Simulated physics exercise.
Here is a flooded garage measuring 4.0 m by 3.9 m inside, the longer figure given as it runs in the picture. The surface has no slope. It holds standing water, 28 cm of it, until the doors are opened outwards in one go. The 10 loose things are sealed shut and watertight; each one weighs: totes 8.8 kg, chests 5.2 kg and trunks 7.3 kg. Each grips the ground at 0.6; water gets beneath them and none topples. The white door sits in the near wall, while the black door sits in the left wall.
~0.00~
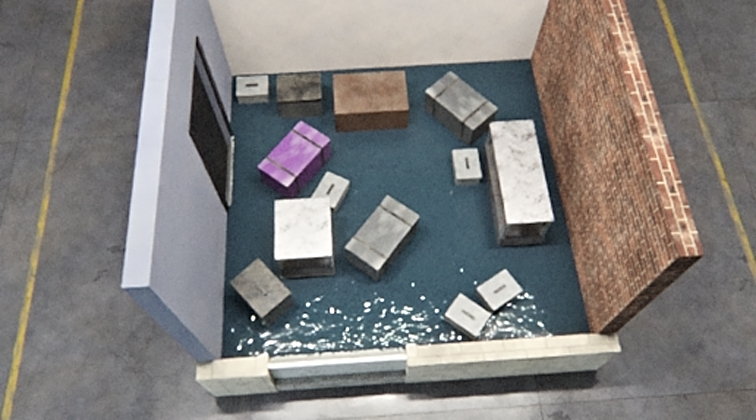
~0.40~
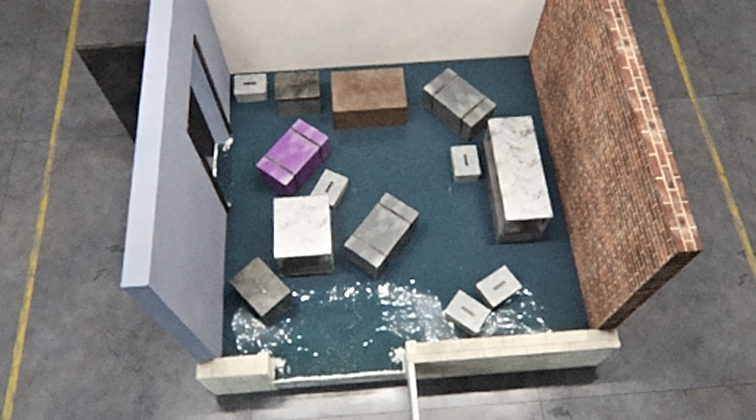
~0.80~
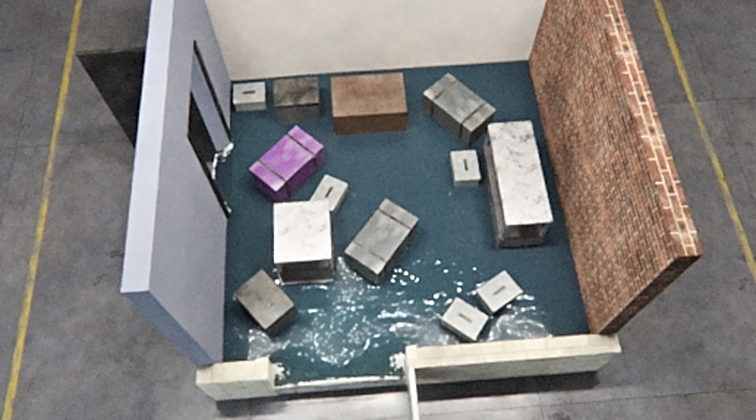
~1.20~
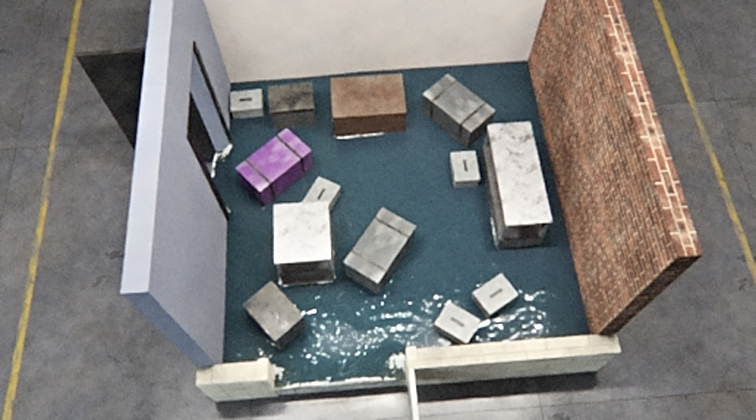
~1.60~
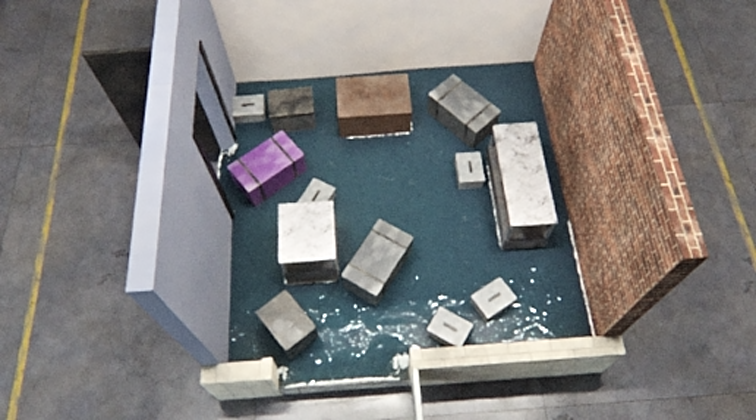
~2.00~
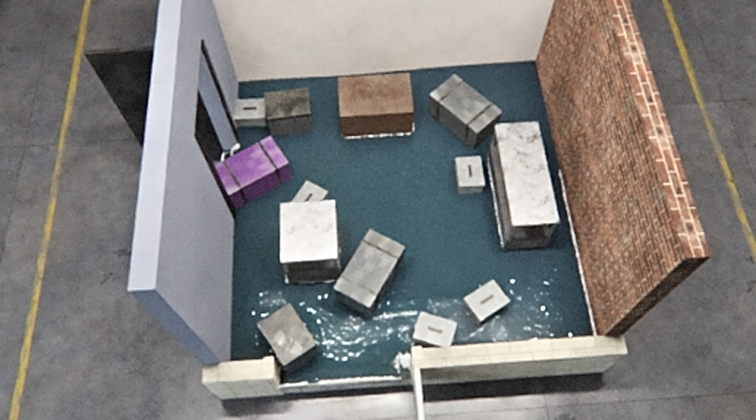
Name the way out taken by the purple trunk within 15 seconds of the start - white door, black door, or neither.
Way out: Black doorway.
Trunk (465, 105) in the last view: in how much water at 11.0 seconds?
Around 9 centimetres.
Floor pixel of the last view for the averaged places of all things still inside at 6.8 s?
Averaged position, last view: Near pixel (346, 251).
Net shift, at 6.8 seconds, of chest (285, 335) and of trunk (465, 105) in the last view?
Respectively: Gone out and 120 cm.
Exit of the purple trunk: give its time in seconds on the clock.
It gets out at about 2.5 s.
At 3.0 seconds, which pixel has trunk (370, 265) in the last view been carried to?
Near (328, 313).
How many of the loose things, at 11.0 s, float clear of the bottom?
The count is 3.
After 3.0 s the purple trunk has gone out by the black door; 3 of 10 are out; 7 afloat.
After 6.8 s the purple trunk has gone out by the black door; 6 of 10 are out; 4 afloat.
After 11.0 s the purple trunk has gone out by the black door; 7 of 10 are out; 3 afloat.
After 15.0 s the purple trunk has gone out by the black door; 8 of 10 are out; 2 afloat.
